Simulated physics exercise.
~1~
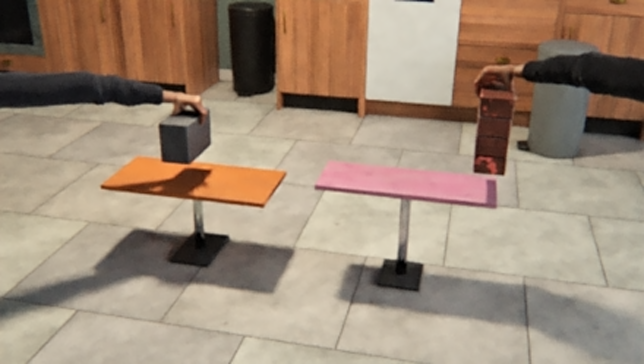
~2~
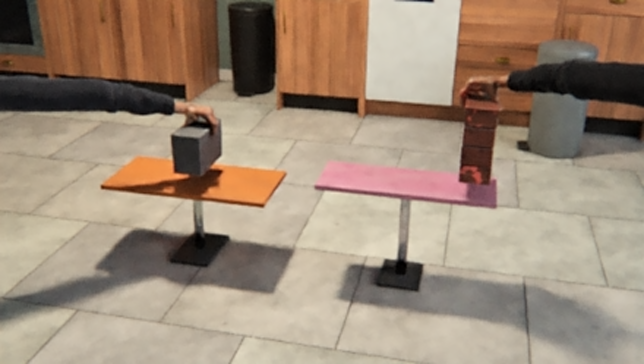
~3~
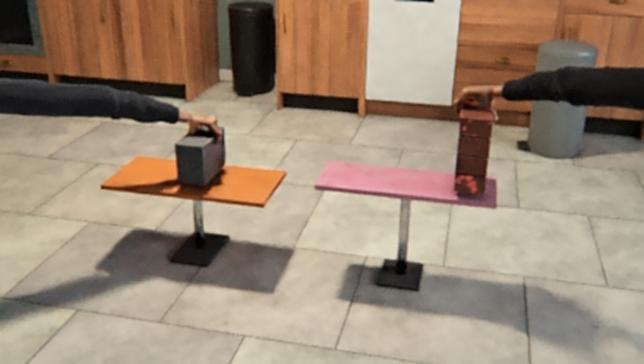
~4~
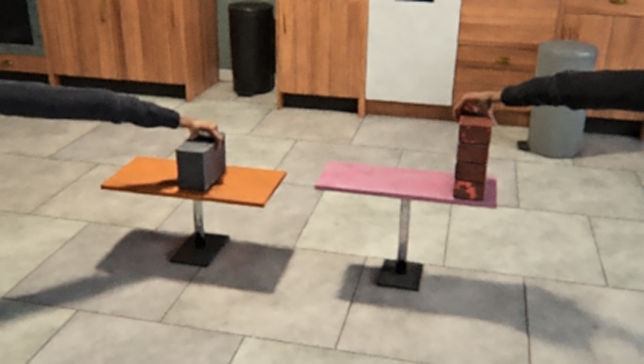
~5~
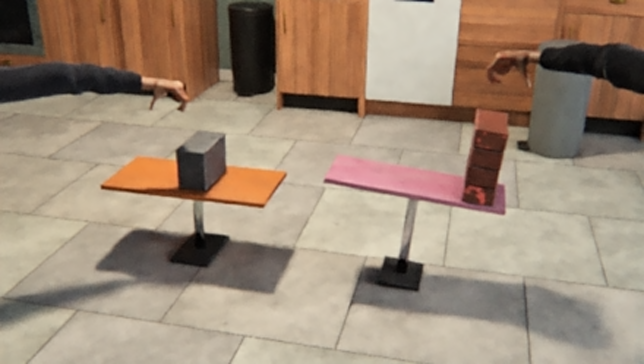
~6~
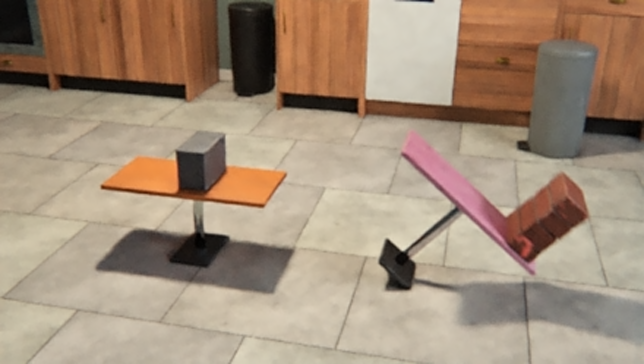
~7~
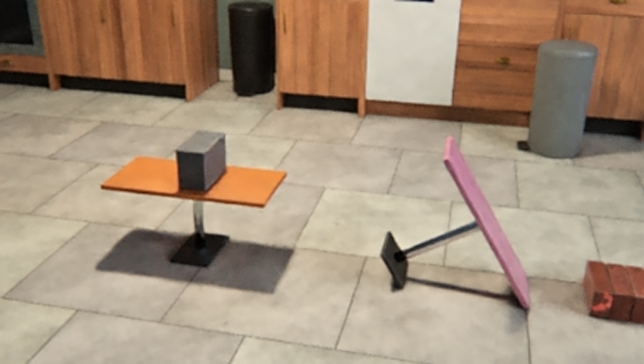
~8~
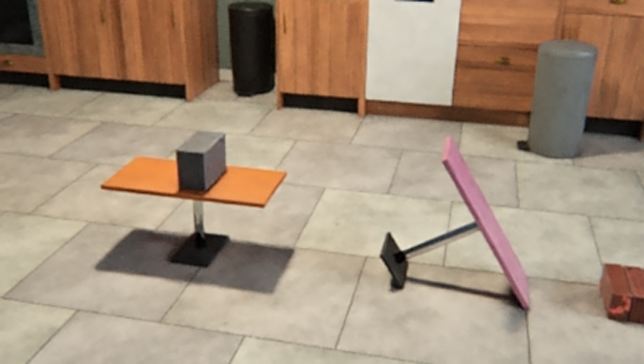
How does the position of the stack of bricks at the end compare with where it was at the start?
At the start the bricks are held upright by a hand above the right end of the pink stand. By the end they lie on the floor at the far right, beyond the toppled stand.
